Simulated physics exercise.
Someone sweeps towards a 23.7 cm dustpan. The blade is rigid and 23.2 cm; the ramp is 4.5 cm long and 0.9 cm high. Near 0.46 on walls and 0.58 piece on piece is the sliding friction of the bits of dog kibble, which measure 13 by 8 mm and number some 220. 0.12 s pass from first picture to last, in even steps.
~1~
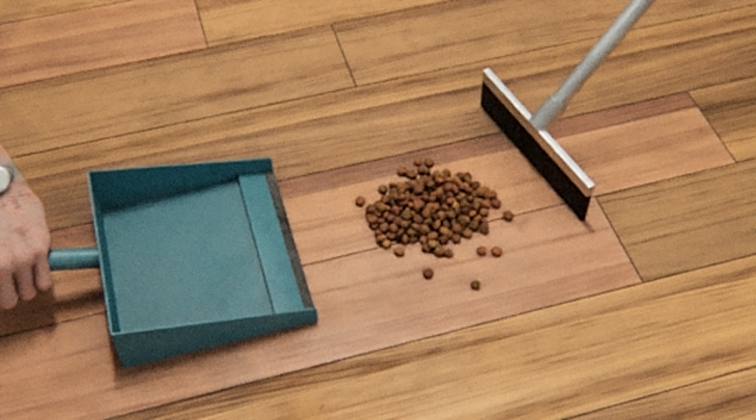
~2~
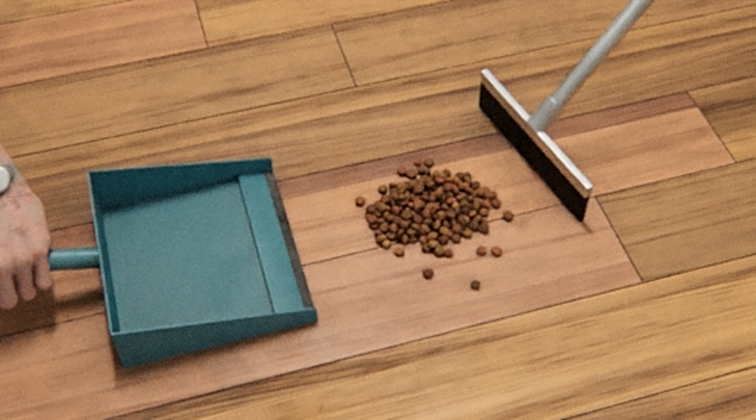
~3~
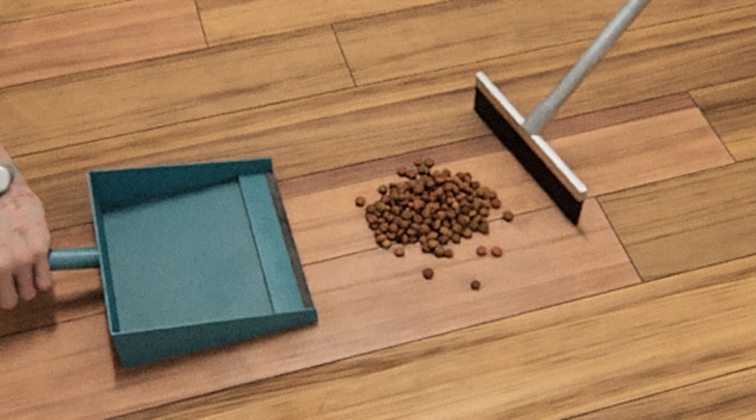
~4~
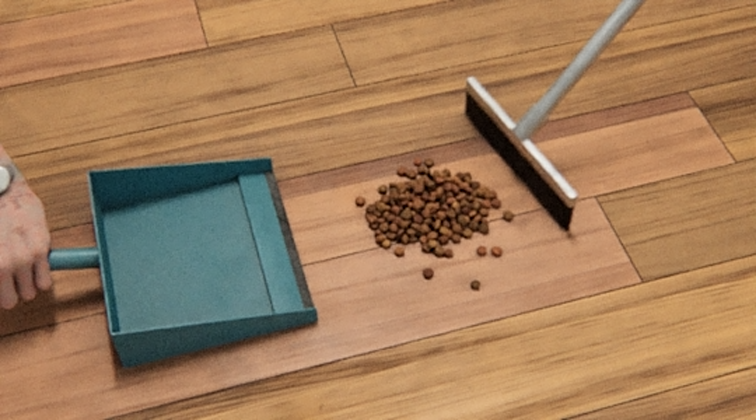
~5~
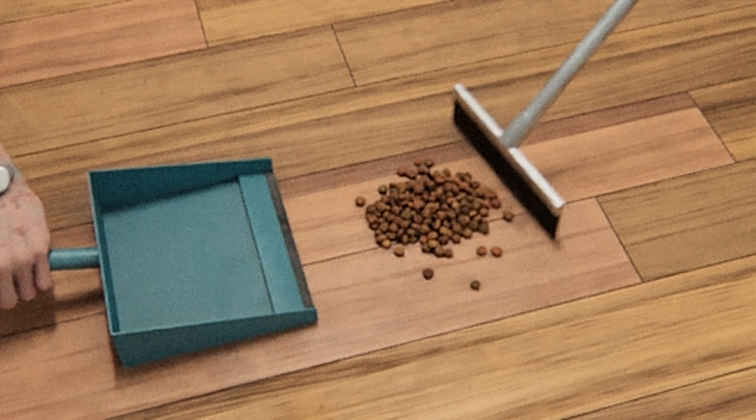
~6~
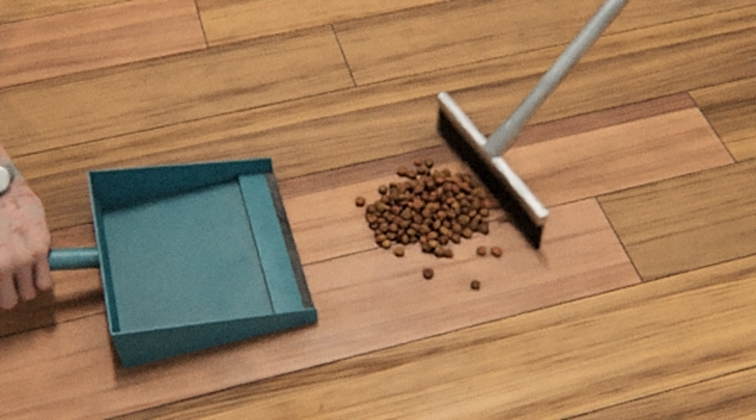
On a wooden floor, a hand held a teal dustpan still on the left while a broom with a flat head slid slowly in from the right, reaching the edge of a pile of small brown pellets.
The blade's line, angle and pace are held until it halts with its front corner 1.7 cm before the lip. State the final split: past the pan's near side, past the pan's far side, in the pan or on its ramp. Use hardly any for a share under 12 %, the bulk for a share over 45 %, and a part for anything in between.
Past the pan's near side: A part, past the pan's far side: Hardly any, in the pan or on its ramp: The bulk.
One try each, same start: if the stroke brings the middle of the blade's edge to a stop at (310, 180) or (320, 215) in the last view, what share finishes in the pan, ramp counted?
About 40 and 50 per cent.
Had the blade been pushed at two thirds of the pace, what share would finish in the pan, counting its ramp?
About 35 %.
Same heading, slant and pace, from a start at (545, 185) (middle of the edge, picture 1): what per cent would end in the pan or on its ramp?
I'd estimate about 50 per cent.
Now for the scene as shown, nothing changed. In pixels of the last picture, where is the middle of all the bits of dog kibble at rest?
(291, 283) or so.
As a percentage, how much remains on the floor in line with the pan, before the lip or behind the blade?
Close to 30 per cent of them end up there.
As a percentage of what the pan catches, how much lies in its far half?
Something like 30 in a hundred.
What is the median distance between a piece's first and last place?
About 22 cm.
Then, 0.12 s after the last picture, middle of the blade 13 cm from the lip; 0 % over the lip, far side 0 %, near side 5 %.
Then, 0.19 s after the last picture, middle of the blade 6 cm from the lip; 0 % over the lip, far side 0 %, near side 10 %.
Then, 0.39 s after the last picture, middle of the blade 4 cm from the lip; 50 % over the lip, far side 0 %, near side 20 %.
In the end, near side 20 %, far side 0 %, pan 50 %, in front of the lip or behind the blade 30 %.
